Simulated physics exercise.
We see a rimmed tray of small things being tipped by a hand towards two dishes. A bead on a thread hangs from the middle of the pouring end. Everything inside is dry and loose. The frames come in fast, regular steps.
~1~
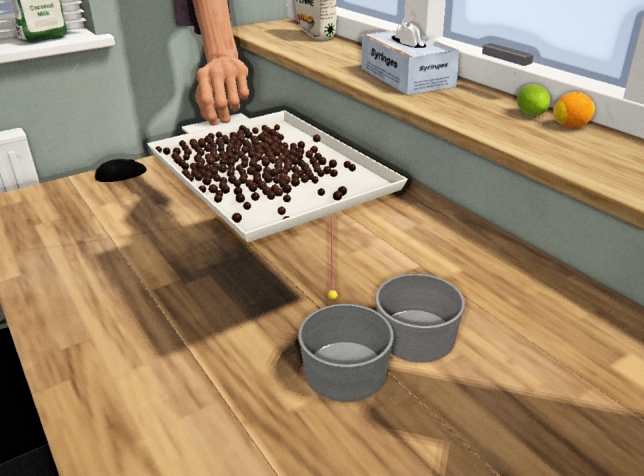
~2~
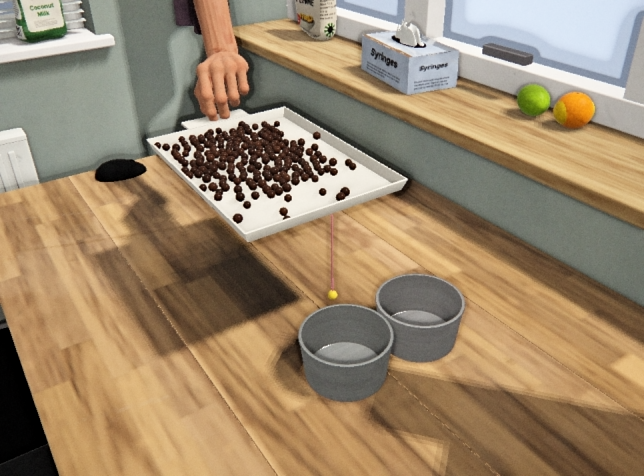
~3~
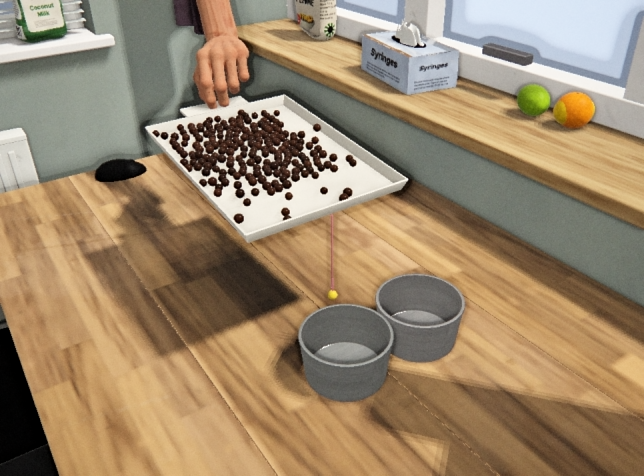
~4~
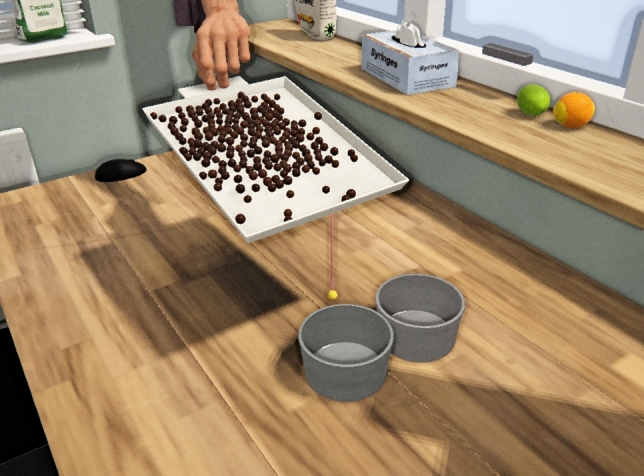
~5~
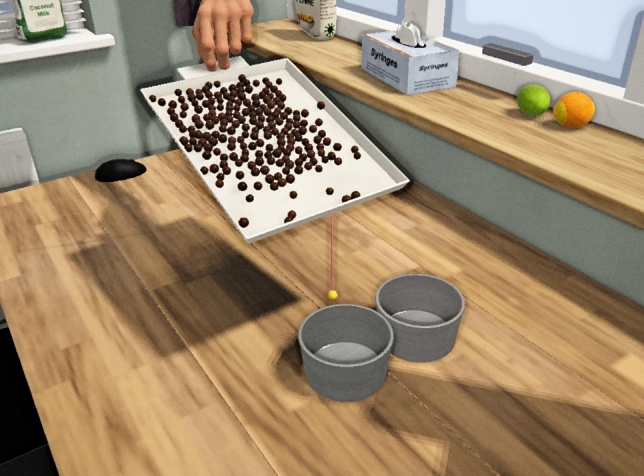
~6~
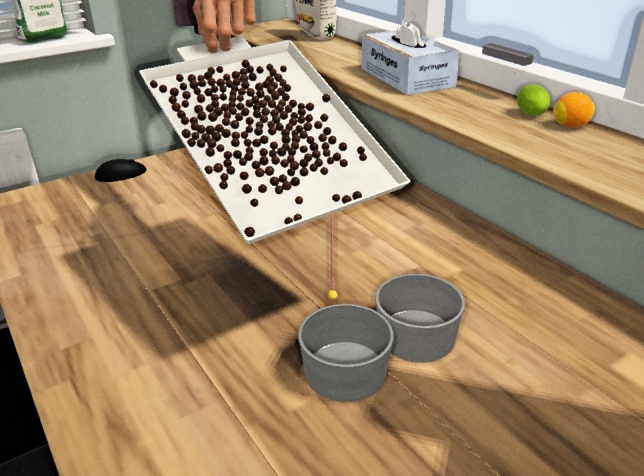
A white rimmed tray of small dark brown balls, held by a hand at its far end, stays nearly still, then tilts steadily as that end rises, and the balls shift slightly down its surface above two grey dishes.
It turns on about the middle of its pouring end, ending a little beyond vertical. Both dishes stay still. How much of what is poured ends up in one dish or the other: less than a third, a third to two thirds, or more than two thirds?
A third to two thirds.
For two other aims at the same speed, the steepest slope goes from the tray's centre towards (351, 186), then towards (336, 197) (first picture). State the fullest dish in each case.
First spot: The rightmost dish, second spot: The rightmost dish.
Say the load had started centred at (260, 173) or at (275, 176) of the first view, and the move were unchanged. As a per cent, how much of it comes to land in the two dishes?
Roughly 60 and 70 percent, in that order.
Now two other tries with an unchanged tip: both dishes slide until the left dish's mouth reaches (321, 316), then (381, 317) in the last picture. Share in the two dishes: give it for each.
Trial 1: 20 percent; trial 2: 30 percent.
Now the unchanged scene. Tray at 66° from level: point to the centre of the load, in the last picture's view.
I'd put it at about (332, 253).
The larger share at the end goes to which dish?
Fuller at the end: The leftward dish.
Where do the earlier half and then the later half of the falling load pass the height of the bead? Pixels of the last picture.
It passes near (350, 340) first and then near (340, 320).
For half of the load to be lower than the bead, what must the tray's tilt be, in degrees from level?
Somewhere near 75°.
Soon after the last picture, tray tipped steeply; about a third on the tray; a small part in the left dish; a stray few in the right dish; a stray few outside both; about half in the air.
A little later, tray tipped past a quarter turn; about a quarter in the left dish; a small part in the right dish; about half outside both; a small part in the air.
Later still, tray tipped past a quarter turn; about a third in the left dish; about a quarter in the right dish; about half outside both.
By the end, tray tipped past a quarter turn; about a third in the left dish; about a quarter in the right dish; about half outside both.
